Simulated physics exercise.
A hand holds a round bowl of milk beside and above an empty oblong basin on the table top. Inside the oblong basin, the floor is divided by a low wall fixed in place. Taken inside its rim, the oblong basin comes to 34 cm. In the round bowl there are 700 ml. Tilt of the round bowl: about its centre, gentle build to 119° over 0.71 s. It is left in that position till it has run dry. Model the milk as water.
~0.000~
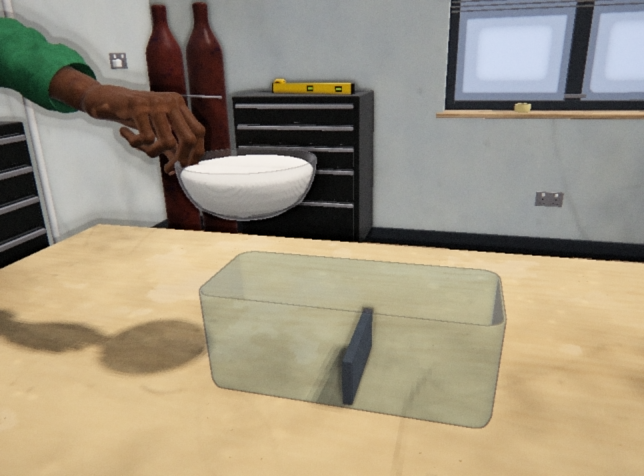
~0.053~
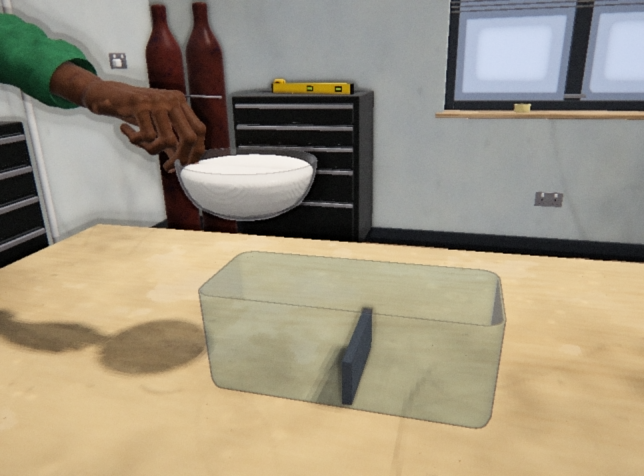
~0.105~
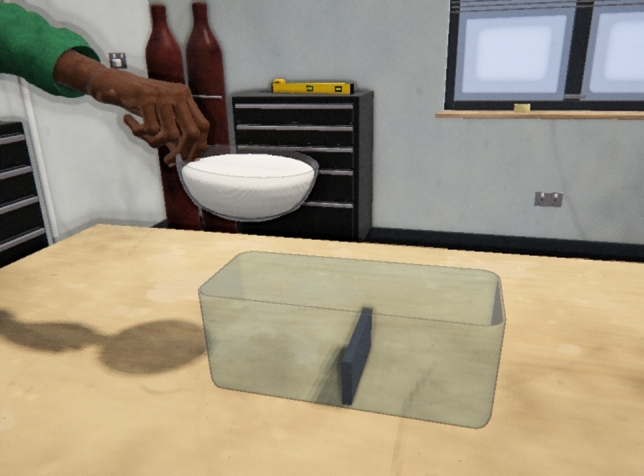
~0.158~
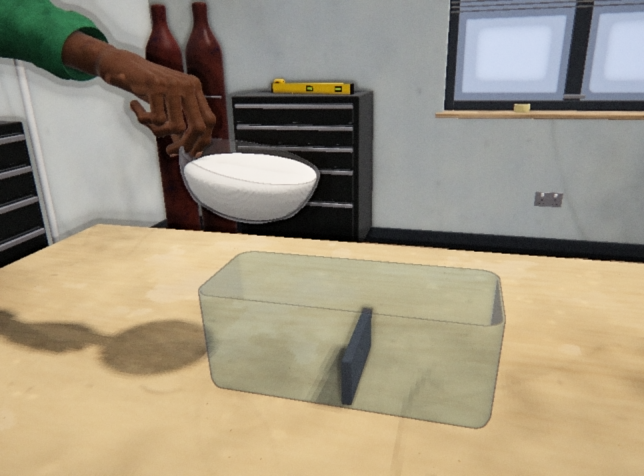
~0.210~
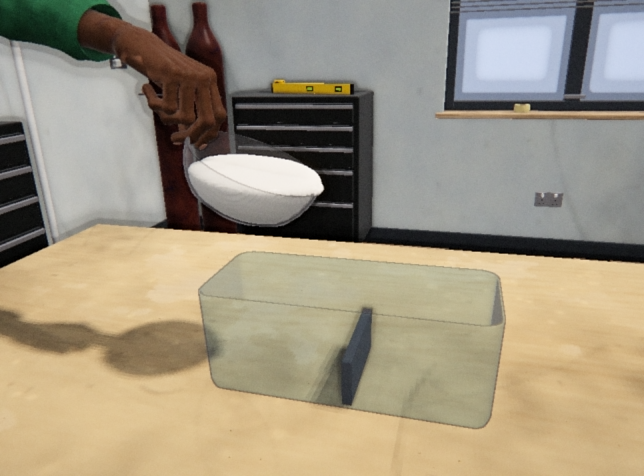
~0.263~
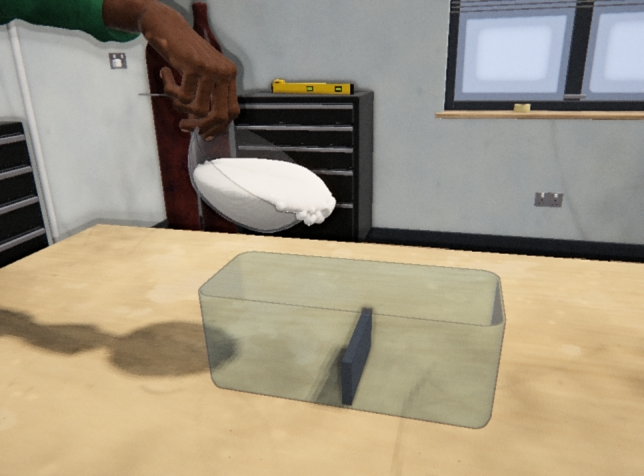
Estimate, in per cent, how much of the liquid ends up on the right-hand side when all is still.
40 %.
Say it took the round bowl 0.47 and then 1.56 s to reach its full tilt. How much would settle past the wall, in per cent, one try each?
About 20 %, then about 60 %.
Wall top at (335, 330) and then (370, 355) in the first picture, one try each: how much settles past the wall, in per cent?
The first gives near 65 per cent and the second near 35 per cent.
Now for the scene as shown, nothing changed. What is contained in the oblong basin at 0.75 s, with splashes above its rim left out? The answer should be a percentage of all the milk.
I'd say roughly 94 in a hundred of it.
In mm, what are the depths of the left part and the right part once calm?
The left ends up at roughly 18 mm, with the right at roughly 14 mm.
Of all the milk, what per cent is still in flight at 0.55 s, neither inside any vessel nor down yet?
12 %.
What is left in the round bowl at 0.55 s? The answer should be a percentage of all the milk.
Near 2 in a hundred.
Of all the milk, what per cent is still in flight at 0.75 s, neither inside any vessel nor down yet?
Something like 5 per cent is in the air then.
Then, 0.55 s in, the tilt is 104° and 2 per cent is still to pour, 45 is left of the wall and 41 right of it.
Then, 0.75 s in, the tilt is 119° and 0 per cent is still to pour, 55 is left of the wall and 39 right of it.
Then, 0.97 s in, the tilt is 119° and 0 per cent is still to pour, 57 is left of the wall and 40 right of it.
Then, 1.21 s in, the tilt is 119° and 0 per cent is still to pour, 57 is left of the wall and 40 right of it.
Finally, 57 per cent lies left of the wall, 40 right of it and 3 outside.
